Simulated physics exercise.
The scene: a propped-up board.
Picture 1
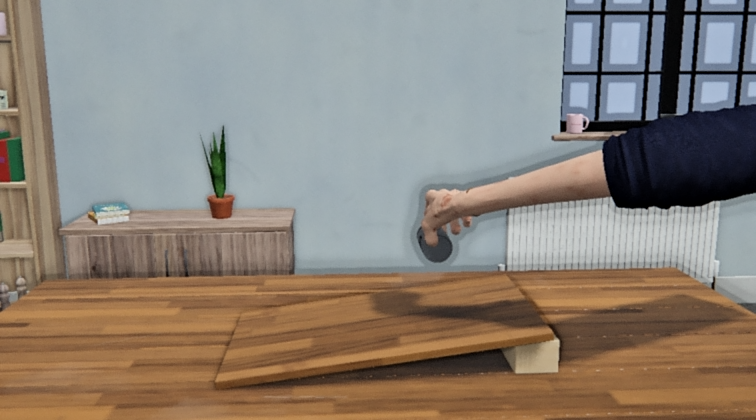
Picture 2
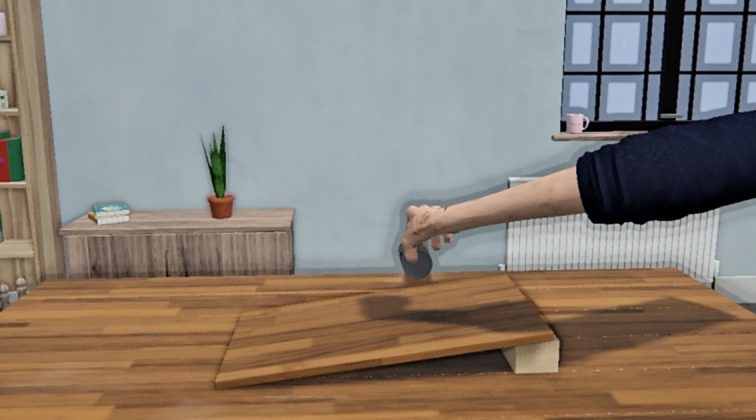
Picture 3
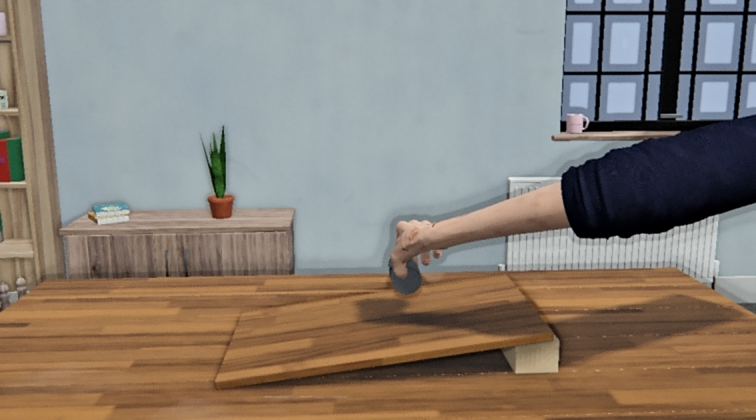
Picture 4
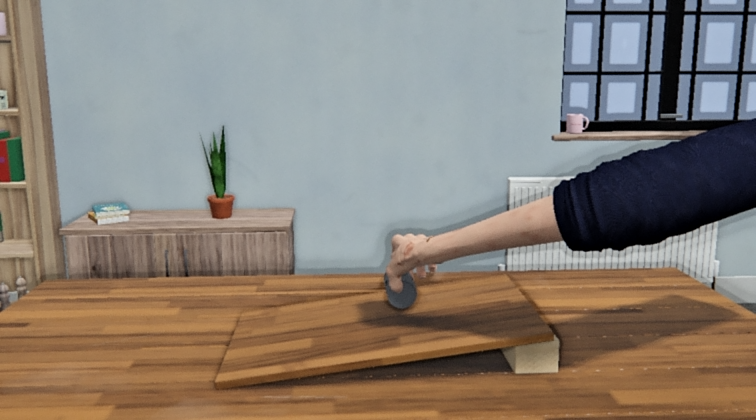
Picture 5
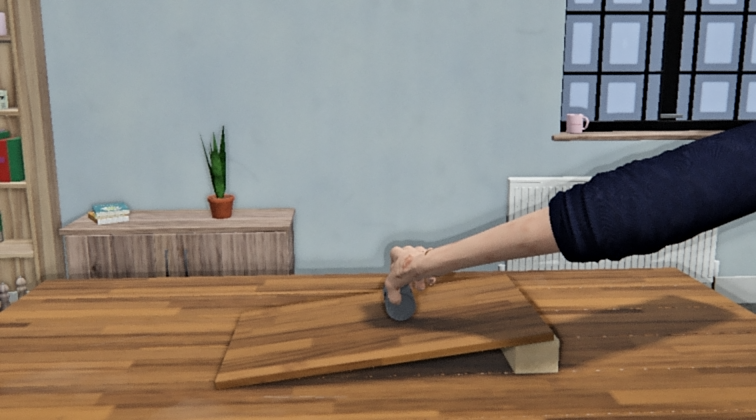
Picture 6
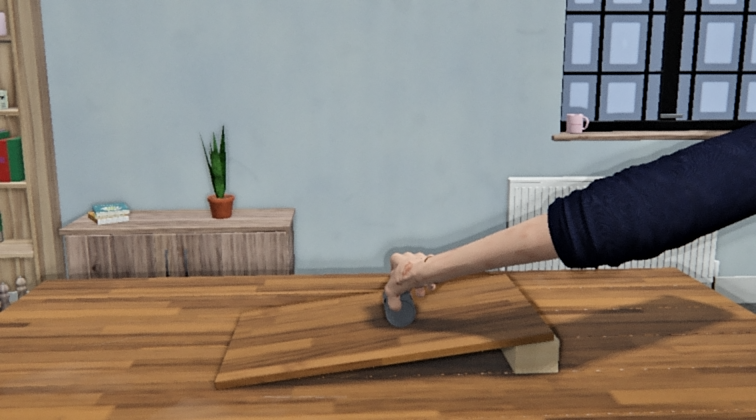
A hand reached in from the right holding a small, round grey object, moved it down and slightly left, and set it on the sloping wooden board, keeping hold of it.
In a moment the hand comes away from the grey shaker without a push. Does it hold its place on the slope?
As it turns out, it slides or rolls down.
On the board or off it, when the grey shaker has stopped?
The grey shaker comes off the board.
Then, 0.90 s on from there, grey shaker shifted well along near (282, 321).
Then, 1.50 s on from there, grey shaker now off the board.
Then, 2.10 s on from there, things are still on the move.
Then, 2.40 s on from there, as before.
In the end, off the board, grey shaker. The grey shaker runs down the board.
